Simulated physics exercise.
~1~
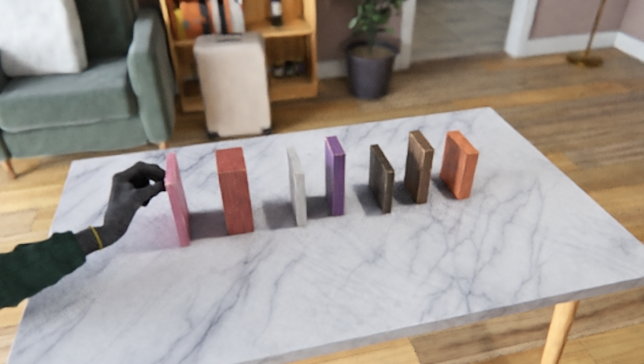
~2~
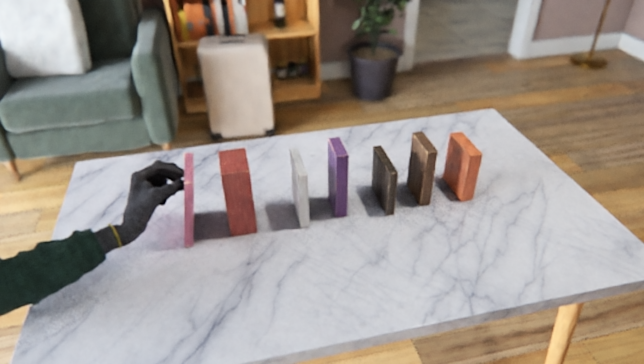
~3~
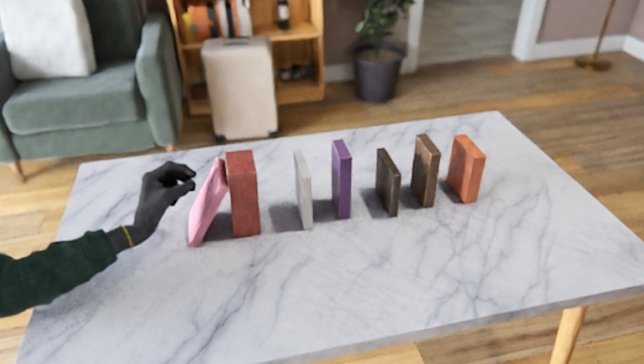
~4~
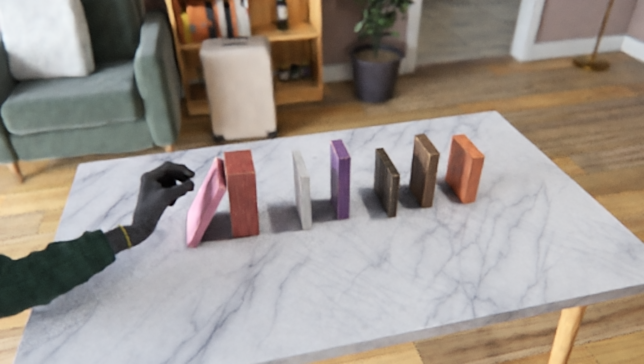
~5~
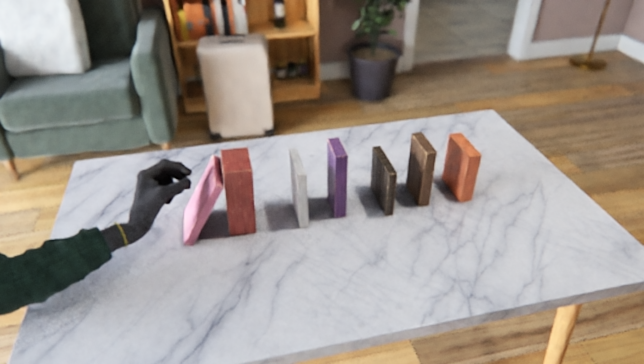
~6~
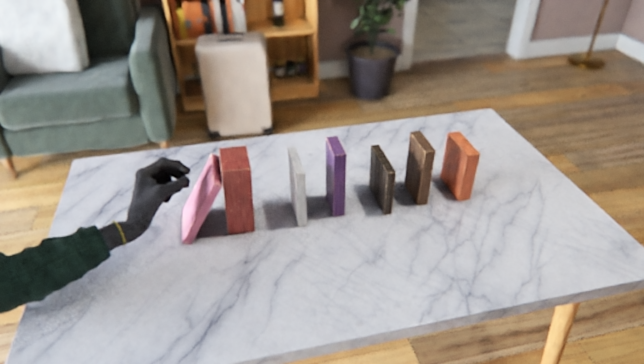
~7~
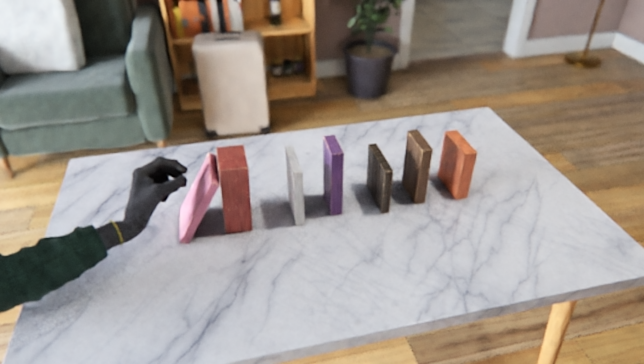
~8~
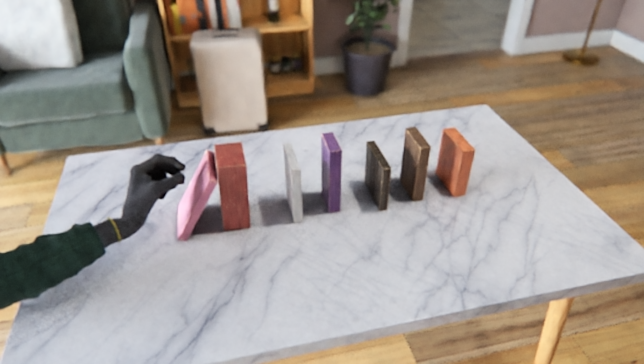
A row of seven upright blocks stands spaced across a white marble table, seen from slightly above by a gently swaying camera in a living room with a green armchair, a pale suitcase and a potted plant behind. From left to right they are pink, red, white, purple, two dark brown ones and orange. A black-gloved hand in a dark green sleeve reaches in from the left and tips the pink block rightward. It leans over and comes to rest against the taller red block, which does not topple. The hand stays close by, and every other block remains standing.
